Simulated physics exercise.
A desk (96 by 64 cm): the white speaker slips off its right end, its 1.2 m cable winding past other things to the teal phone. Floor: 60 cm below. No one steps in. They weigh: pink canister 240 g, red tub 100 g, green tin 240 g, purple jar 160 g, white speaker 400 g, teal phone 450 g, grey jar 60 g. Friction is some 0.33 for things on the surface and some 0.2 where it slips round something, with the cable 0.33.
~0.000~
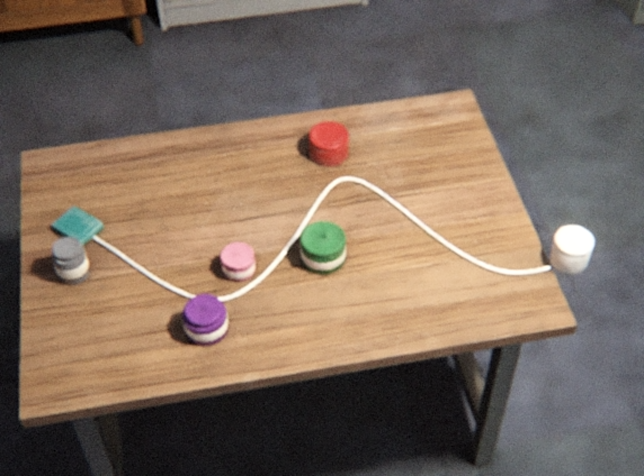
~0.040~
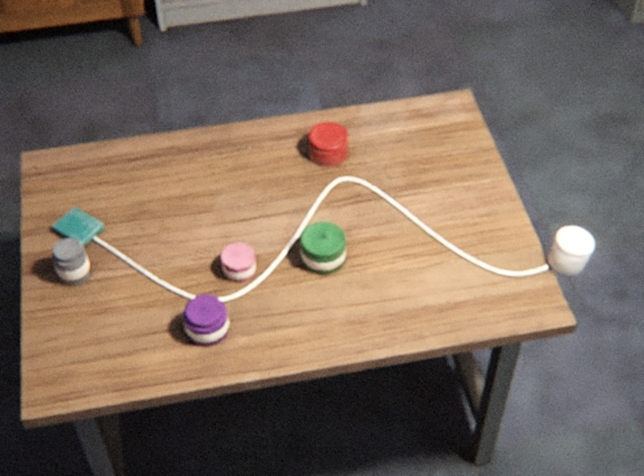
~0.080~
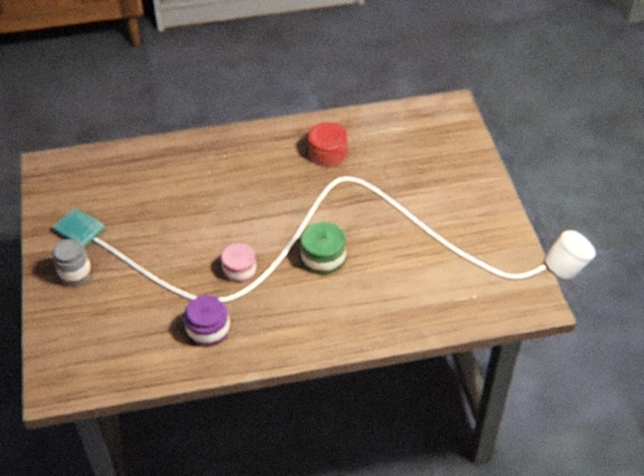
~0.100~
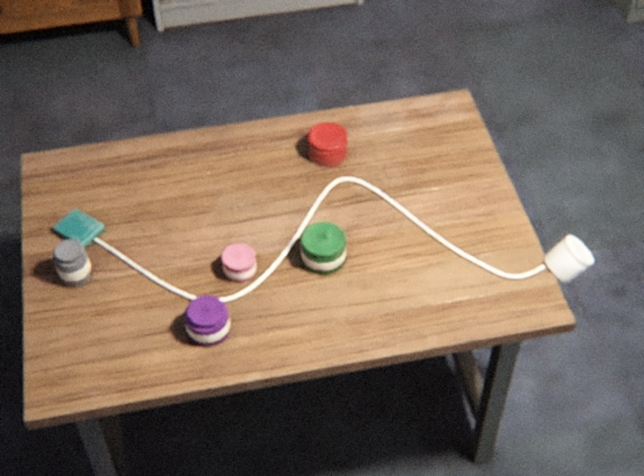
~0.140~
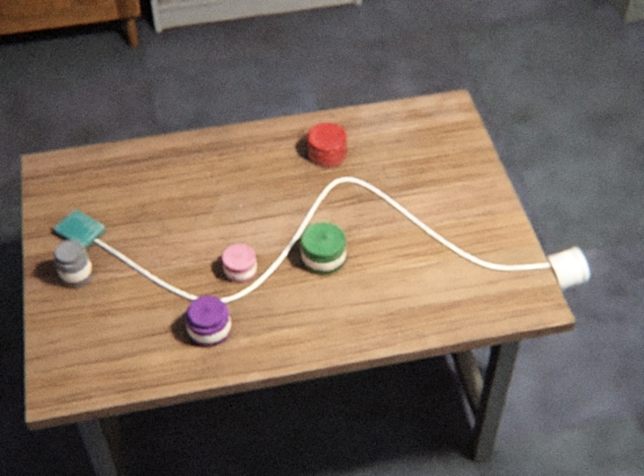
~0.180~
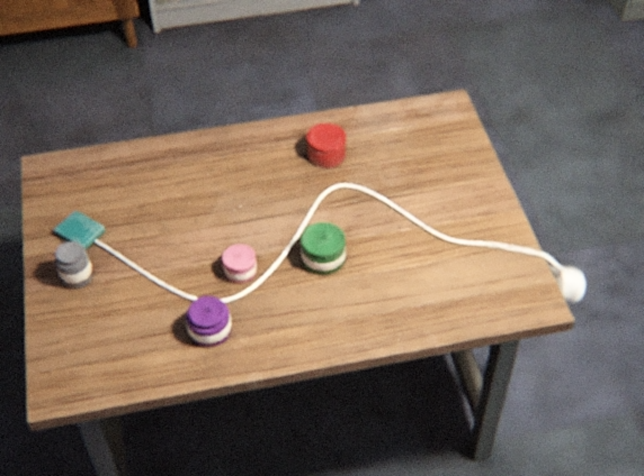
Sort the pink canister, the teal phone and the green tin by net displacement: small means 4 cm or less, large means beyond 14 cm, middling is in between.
Pink canister: Large; teal phone: Large; green tin: Middling.
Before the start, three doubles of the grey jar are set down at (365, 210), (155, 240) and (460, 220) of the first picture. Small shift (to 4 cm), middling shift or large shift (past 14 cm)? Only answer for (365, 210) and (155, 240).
Going in order, I'd call it a long shift for the first and an in-between shift for the second.
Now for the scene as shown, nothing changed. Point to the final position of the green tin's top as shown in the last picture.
(347, 277).
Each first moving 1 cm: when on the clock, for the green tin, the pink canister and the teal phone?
Times, approx.: Green tin 0.32 s; pink canister 0.34 s; teal phone 0.36 s.
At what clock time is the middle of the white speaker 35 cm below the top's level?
Time: 0.34 s.
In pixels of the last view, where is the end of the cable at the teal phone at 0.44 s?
Somewhere about (129, 240) in the final view.
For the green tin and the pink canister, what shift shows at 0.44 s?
I'd say the green tin is some 8 cm out, the pink canister some 10 cm.
After 0.4 s, the cable's tail end at (129, 240); pink canister 11 cm off its start, green tin 8 cm off its start, teal phone 6 cm off its start.
After 0.7 s, the cable's tail end at (176, 238); pink canister 22 cm off its start, teal phone 15 cm off its start, green tin 10 cm off its start.
After 0.9 s, the cable's tail end at (211, 236); pink canister 22 cm off its start at (245, 170), teal phone 21 cm off its start at (189, 234), green tin 10 cm off its start at (347, 277).
After 1.2 s, the cable's tail end at (211, 236); pink canister 22 cm off its start, teal phone 21 cm off its start, green tin 10 cm off its start.
After 2.4 s, the cable's tail end at (211, 236); pink canister 22 cm off its start at (246, 170), teal phone 21 cm off its start at (189, 234), green tin 10 cm off its start at (347, 277), white speaker over the edge.
